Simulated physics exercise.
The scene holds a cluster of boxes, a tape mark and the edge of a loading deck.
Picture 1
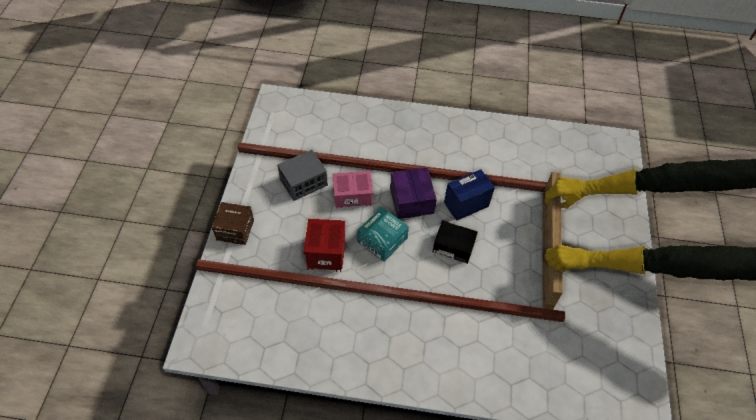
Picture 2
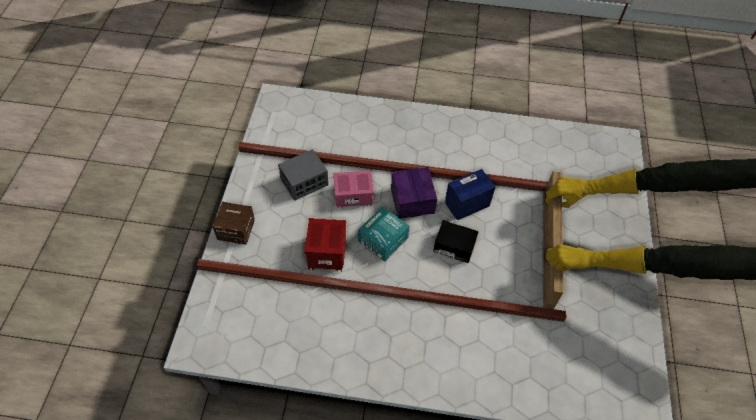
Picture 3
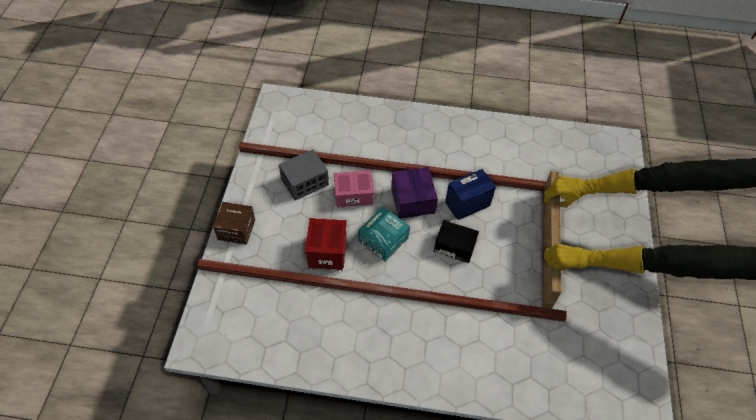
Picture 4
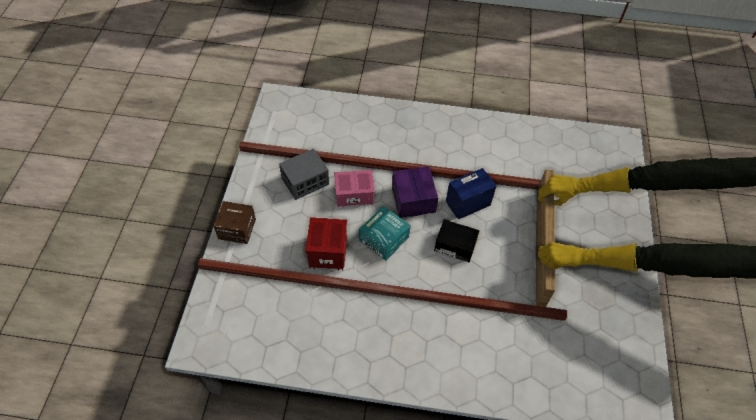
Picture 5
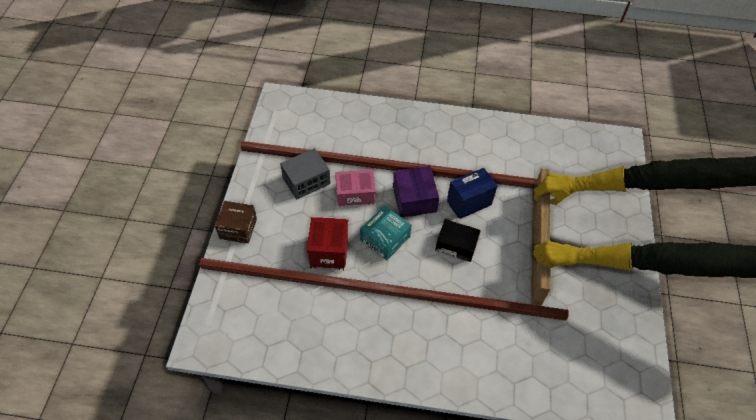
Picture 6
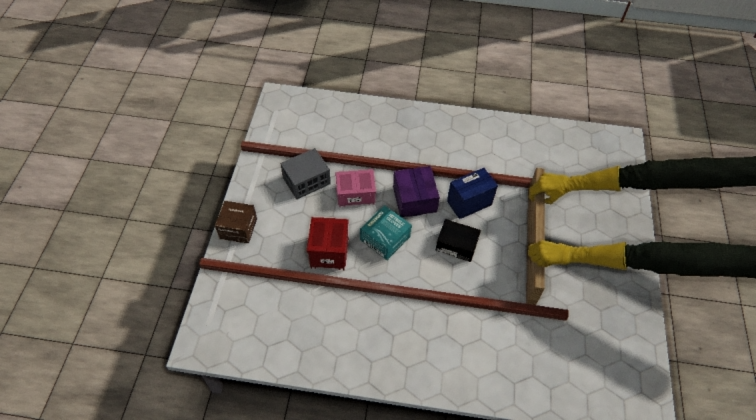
Yellow-gloved hands sliding a wooden plank slightly left between two red rails, towards eight coloured boxes sitting still on a white table.
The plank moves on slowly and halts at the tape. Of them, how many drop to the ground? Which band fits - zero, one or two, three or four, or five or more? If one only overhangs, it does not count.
The count that fall off is at least five.
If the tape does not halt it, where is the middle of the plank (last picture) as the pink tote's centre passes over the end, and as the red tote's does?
Near (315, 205) in the first case, near (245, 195) in the other.
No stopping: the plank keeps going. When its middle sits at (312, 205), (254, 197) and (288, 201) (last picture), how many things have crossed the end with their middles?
In order: 3, 5, 3.
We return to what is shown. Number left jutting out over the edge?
The total would be 3.
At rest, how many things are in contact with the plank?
3 in contact.
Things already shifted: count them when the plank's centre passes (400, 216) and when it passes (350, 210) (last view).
In order, the tallies are 7 and 8.
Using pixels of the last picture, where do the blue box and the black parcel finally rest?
Same order as the question: First (239, 151), second (224, 207).
A little later, none off yet; brown box at rest near (237, 222); grey crate at rest near (306, 174); red tote at rest near (329, 244).
Next, none off yet; brown box at rest near (237, 222); grey crate shifted about its own width near (275, 167); red tote shifted about its own width near (273, 240).
Later still, three off so far; brown box fallen near (165, 246); grey crate fallen near (197, 204); red tote shifted well along near (212, 233).
When it is over, the number that fall off is five or more; down, purple box, turquoise box, pink tote, grey crate and brown box.
